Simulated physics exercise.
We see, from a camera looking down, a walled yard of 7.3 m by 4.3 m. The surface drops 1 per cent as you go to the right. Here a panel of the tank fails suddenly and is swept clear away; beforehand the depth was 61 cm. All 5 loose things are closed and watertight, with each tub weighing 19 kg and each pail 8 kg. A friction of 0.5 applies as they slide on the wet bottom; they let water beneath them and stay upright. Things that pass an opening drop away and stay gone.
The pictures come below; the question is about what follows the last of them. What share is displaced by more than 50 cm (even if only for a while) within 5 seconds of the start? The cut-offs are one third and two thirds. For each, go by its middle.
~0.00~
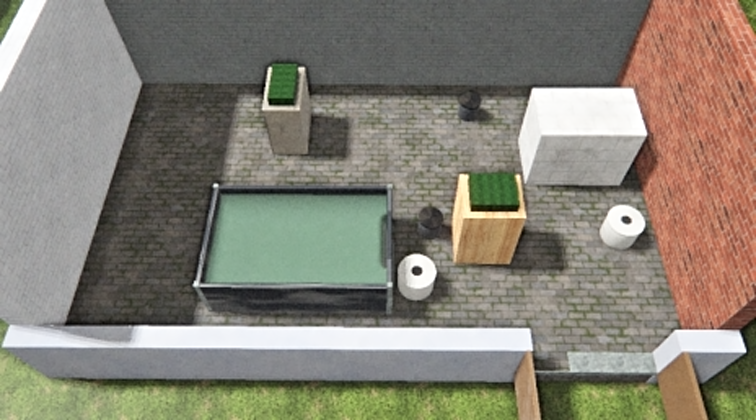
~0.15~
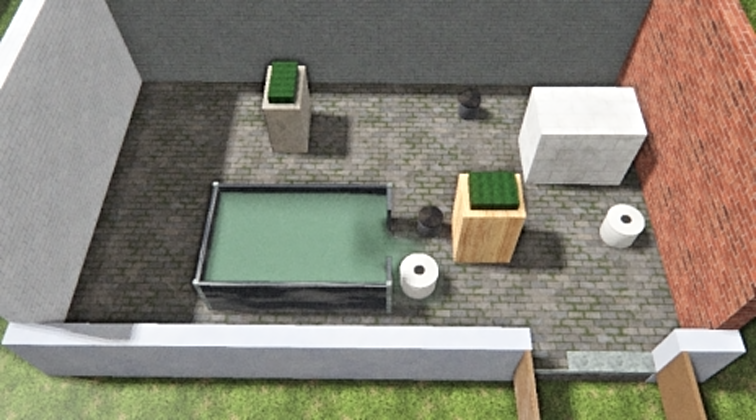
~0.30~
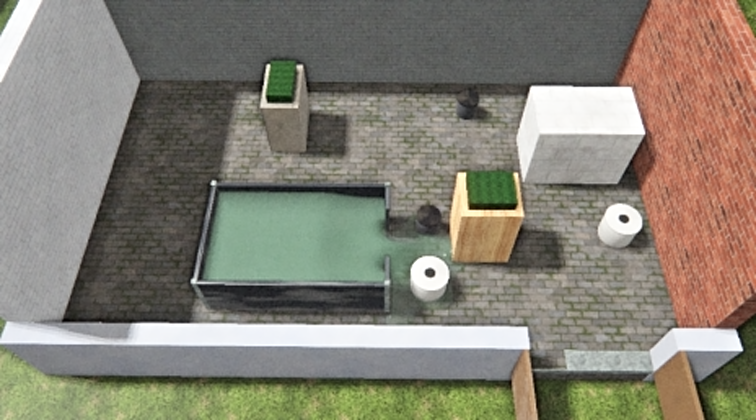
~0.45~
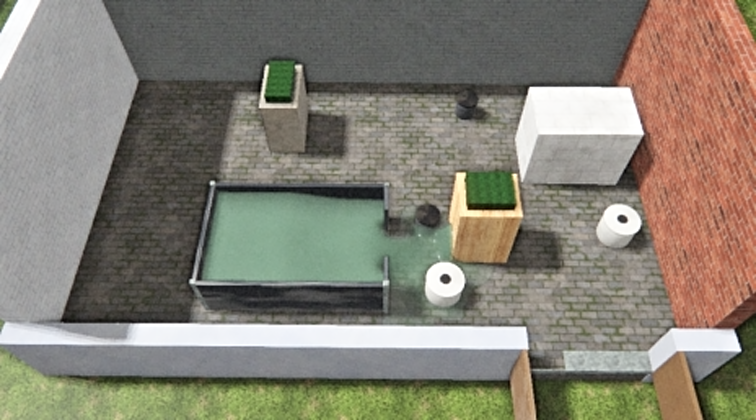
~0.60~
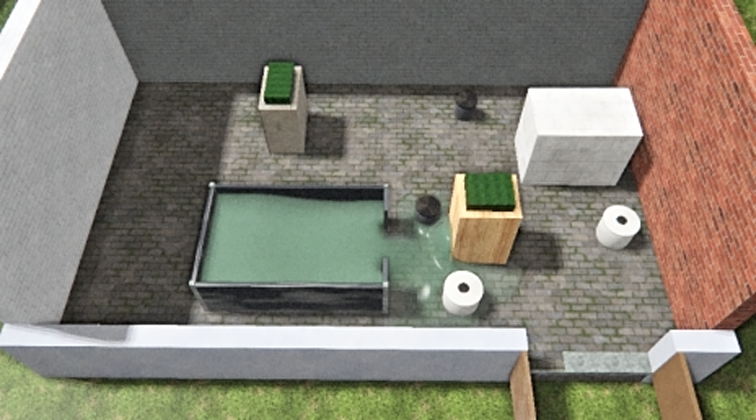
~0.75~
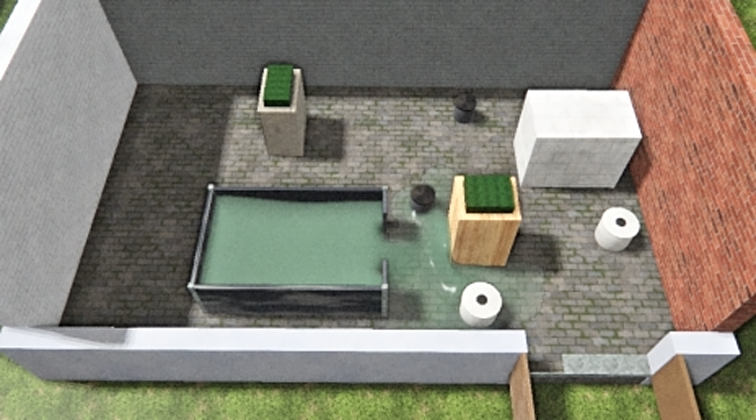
The share is between one third and two thirds.
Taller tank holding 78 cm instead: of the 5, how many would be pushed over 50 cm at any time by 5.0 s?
The answer would then be 3.
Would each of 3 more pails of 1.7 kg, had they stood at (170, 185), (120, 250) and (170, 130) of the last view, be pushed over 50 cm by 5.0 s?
Result, one by one: Not exceeded, not exceeded and not exceeded.
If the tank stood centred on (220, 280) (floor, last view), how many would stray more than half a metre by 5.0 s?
Count: 3.
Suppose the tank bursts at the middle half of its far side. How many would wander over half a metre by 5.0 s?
1.
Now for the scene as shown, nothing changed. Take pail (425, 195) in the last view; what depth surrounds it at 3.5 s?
I'd say some 3 cm.
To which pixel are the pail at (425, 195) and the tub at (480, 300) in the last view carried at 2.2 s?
Somewhere about (384, 128) and (642, 361).
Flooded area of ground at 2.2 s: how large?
Wet area: Approx. 15 m2.
After 1.1 s 2 of 5 are over 50 cm from their spots; 0 afloat.
After 2.2 s 2 of 5 are over 50 cm from their spots; 0 afloat.
After 3.5 s 2 of 5 are over 50 cm from their spots; 0 afloat.
After 5.0 s 2 of 5 are over 50 cm from their spots, and 2 have been at some point; 0 afloat.
